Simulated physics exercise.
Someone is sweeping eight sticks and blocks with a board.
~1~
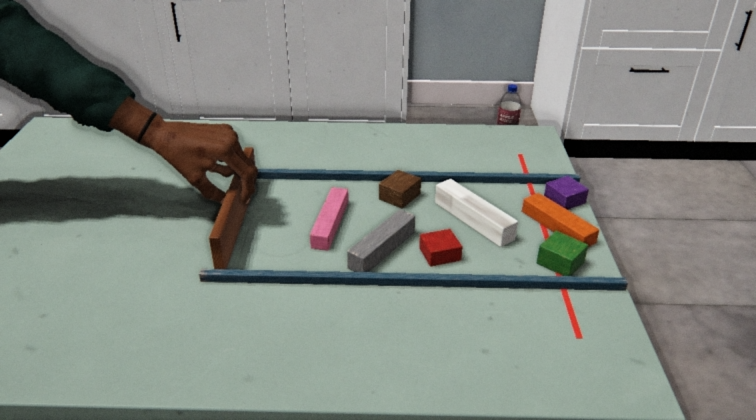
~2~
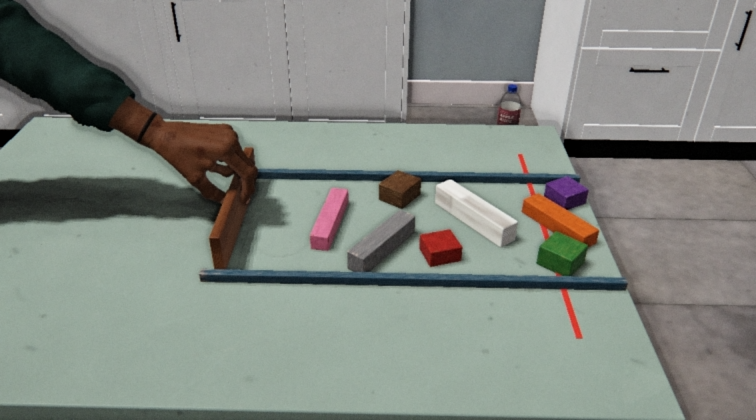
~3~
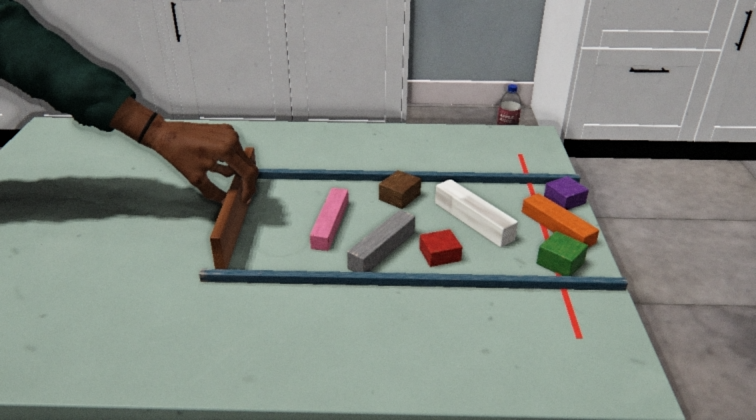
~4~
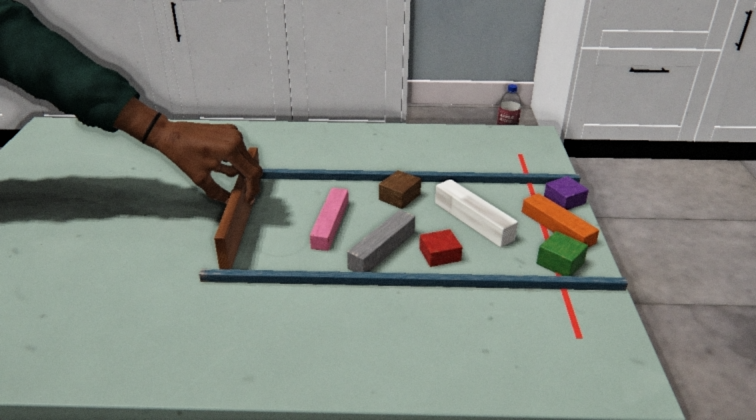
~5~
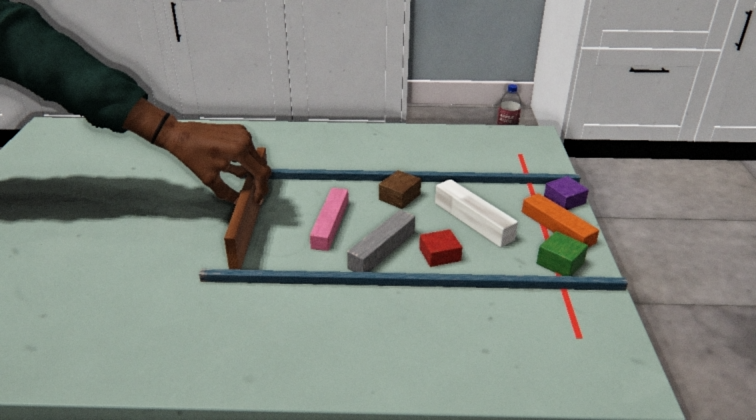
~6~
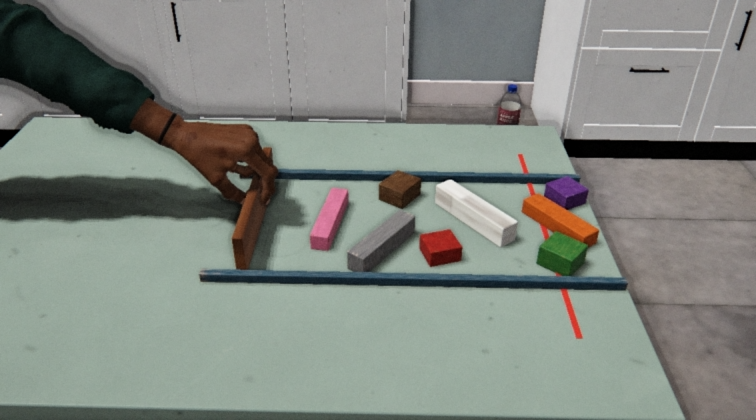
In a kitchen with white cabinets, a pale green tabletop is seen from above at an angle by a still camera. Between two blue rails lie pink, grey, brown, red and white pieces, with purple, orange and green ones at the right near a red line. A hand in a dark green sleeve holds a brown board upright at the left and slides it slightly right, touching none of the pieces.
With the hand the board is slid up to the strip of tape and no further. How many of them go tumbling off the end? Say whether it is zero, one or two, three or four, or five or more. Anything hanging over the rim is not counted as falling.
The number gone is middling: Three or four.
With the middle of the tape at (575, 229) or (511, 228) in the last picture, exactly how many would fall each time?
Tallies: 6, 0.
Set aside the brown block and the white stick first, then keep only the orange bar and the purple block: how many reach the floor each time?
Count: 1 (first case); 1 (second).
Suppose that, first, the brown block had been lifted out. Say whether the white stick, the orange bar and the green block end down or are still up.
Note: White stick is on by the end; orange bar is off by the end; green block is off by the end.
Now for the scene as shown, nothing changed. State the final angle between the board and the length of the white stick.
It comes to around 25 degrees.
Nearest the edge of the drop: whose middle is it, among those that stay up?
That would be the red block.
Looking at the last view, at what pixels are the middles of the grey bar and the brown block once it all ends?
Answer: First (583, 247), after that (547, 185).
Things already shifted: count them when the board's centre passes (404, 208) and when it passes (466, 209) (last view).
The first number is 4, the next one 6.
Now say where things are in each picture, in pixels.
Purple block (566, 193); orange bar (559, 220); green block (562, 254); board (236, 205); tape (544, 228), in the first picture.
Orange bar (559, 221); board (236, 205), in the second picture.
Green block (562, 254); pink bar (330, 218), in the third picture.
Purple block (566, 193); grey bar (383, 242), in the fourth picture.
Orange bar (559, 221); red block (440, 247), in the fifth picture.
Purple block (566, 193); orange bar (559, 221); green block (562, 254); board (256, 205); tape (544, 228), in the sixth picture.
Soon after, none off yet; purple block at rest near (566, 193); orange bar at rest near (559, 221); green block at rest near (562, 254).
At rest, the number that fall off is three or four; fallen, green block, orange bar and purple block.
